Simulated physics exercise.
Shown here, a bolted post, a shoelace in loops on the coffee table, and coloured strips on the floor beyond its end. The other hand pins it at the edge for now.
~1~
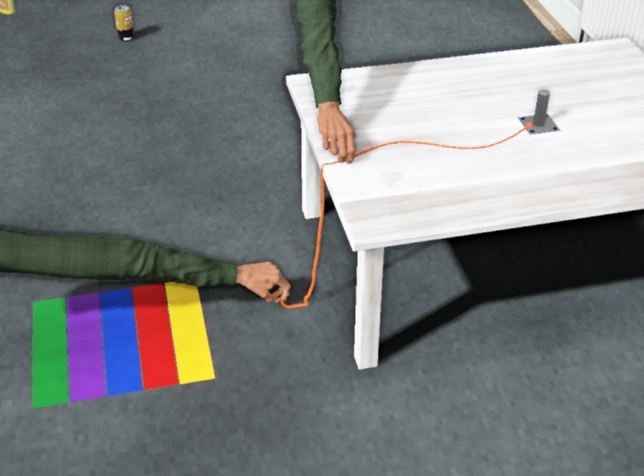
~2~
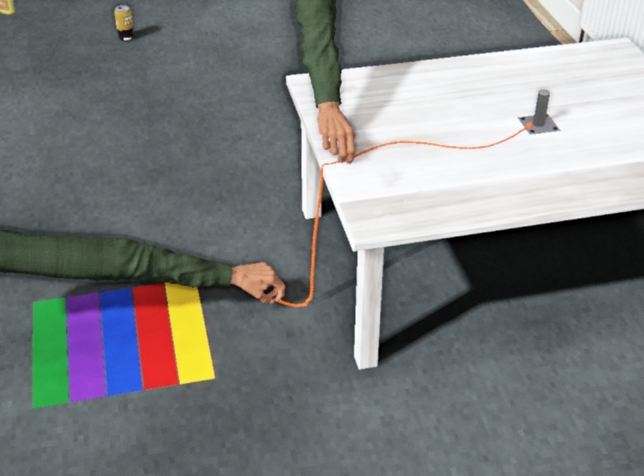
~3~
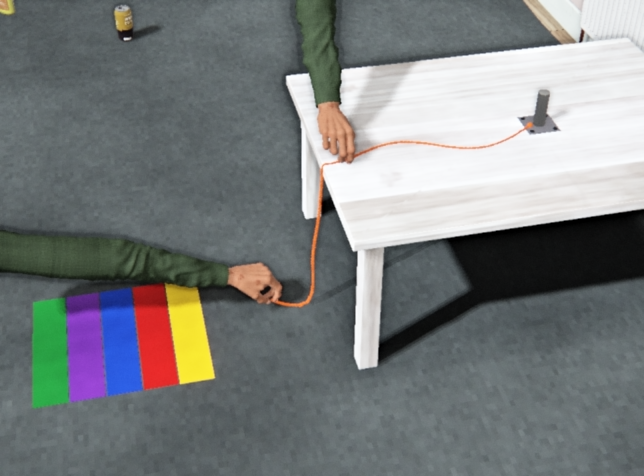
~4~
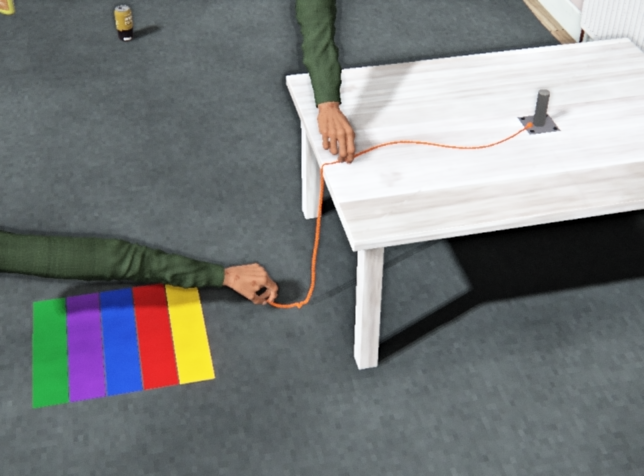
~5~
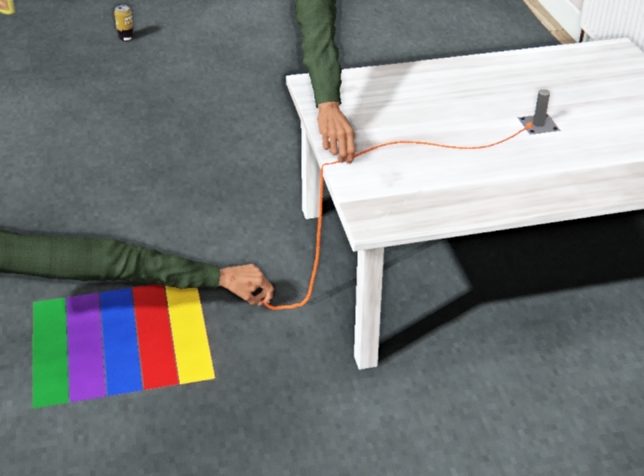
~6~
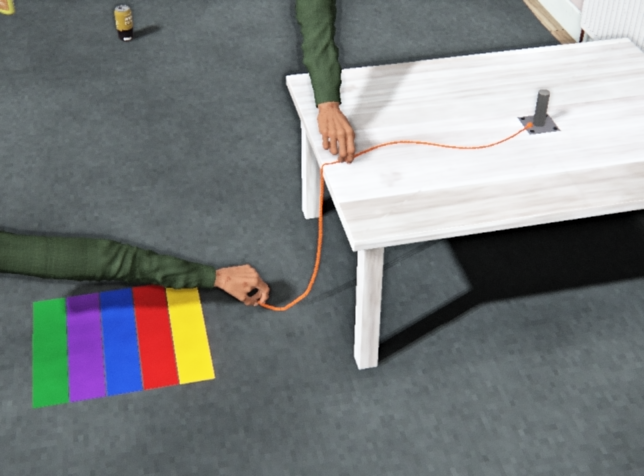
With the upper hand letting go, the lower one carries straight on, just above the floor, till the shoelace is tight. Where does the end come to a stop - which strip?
On the red strip.
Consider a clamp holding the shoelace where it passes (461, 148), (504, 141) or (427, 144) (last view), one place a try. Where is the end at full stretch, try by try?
The pixel places are (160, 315), (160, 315) and (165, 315), one per try.
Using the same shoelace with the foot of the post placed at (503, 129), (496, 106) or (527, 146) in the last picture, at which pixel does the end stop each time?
Try by try, around (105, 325), (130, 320) and (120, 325).
Soon after, end near (216, 308); short of the strips.
After that, end near (177, 314); over yellow.
At the stop, end near (153, 318); over red. The red one.
